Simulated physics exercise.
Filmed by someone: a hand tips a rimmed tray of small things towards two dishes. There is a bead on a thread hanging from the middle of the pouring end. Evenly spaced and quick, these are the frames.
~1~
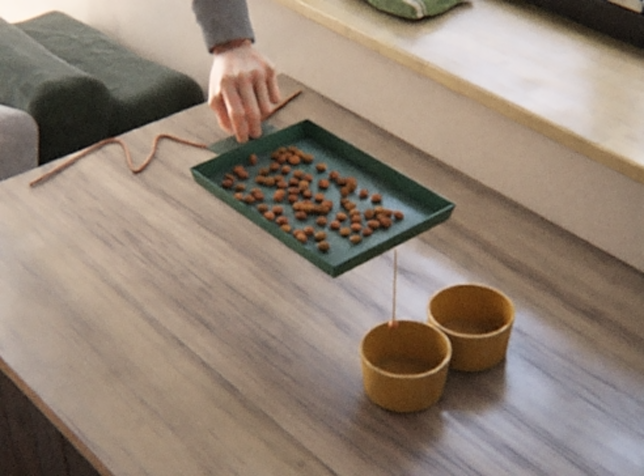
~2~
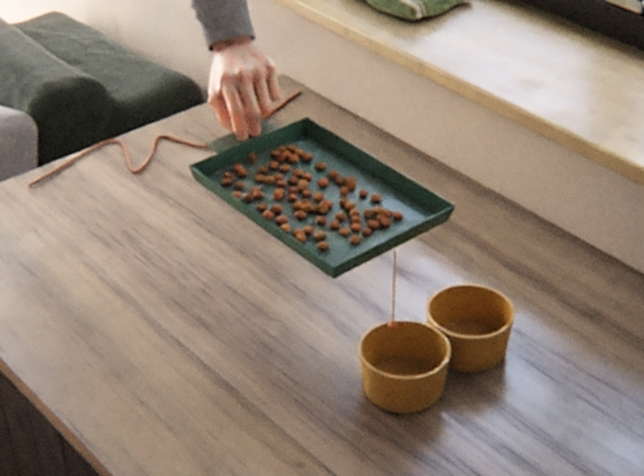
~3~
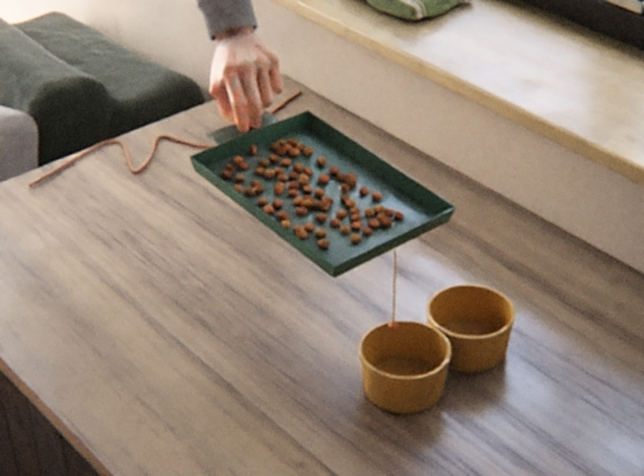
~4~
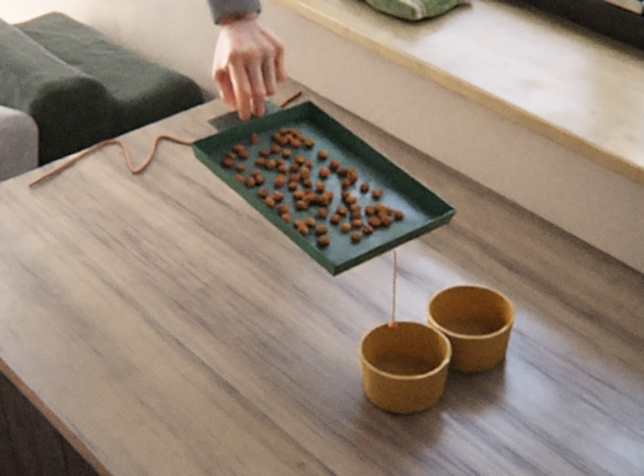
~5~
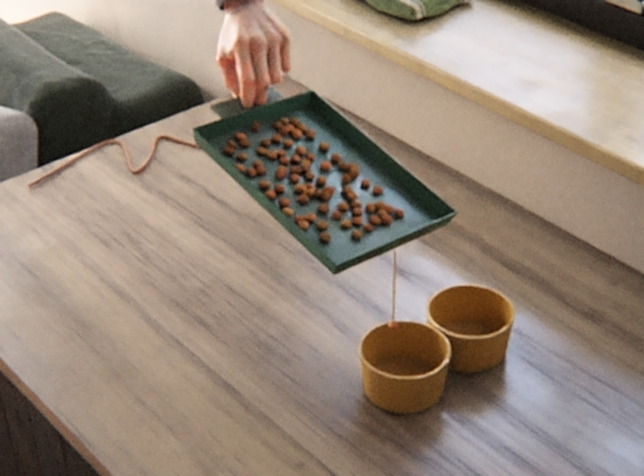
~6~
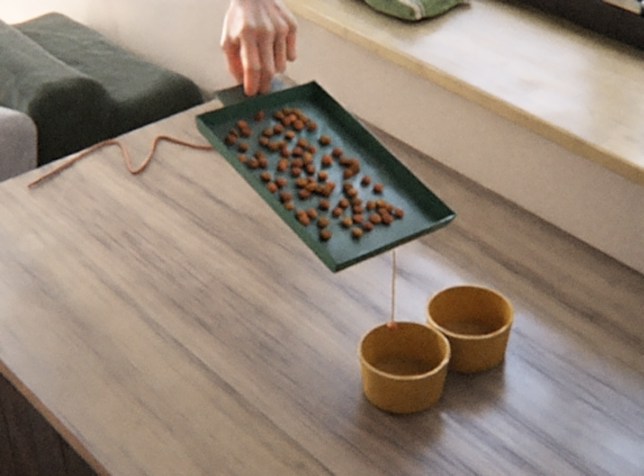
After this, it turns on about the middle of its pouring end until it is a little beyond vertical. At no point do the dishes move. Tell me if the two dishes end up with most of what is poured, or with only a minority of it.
Most of it.
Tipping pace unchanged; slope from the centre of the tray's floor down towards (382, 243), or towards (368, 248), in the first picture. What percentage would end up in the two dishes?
About 60 %, then 40 %.
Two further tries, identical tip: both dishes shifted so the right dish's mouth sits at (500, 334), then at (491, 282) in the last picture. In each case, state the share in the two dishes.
Trial 1 around 20 percent, trial 2 around 80 percent.
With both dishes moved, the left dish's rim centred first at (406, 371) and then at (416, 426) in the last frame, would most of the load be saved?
First try: A majority; second try: A minority.
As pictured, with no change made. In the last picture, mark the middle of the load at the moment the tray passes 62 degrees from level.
Roughly at (420, 224).
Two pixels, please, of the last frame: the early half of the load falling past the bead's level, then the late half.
I'd say close to (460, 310) at first and close to (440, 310) later on.
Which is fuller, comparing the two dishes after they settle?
The one in question is the right-side one.
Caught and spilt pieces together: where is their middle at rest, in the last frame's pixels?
Once it all stops, the middle lies near (460, 351).
Soon, tray tipped steeply; nearly all on the tray; a small part in the air.
A while on, tray tipped past a quarter turn; about a third on the tray; a stray few in the left dish; about a third in the right dish; a stray few outside both; about a quarter in the air.
Towards the end, tray tipped past a quarter turn; about a quarter in the left dish; about two thirds in the right dish; a small part outside both.
Finally, tray tipped past a quarter turn; about a quarter in the left dish; about two thirds in the right dish; a small part outside both.
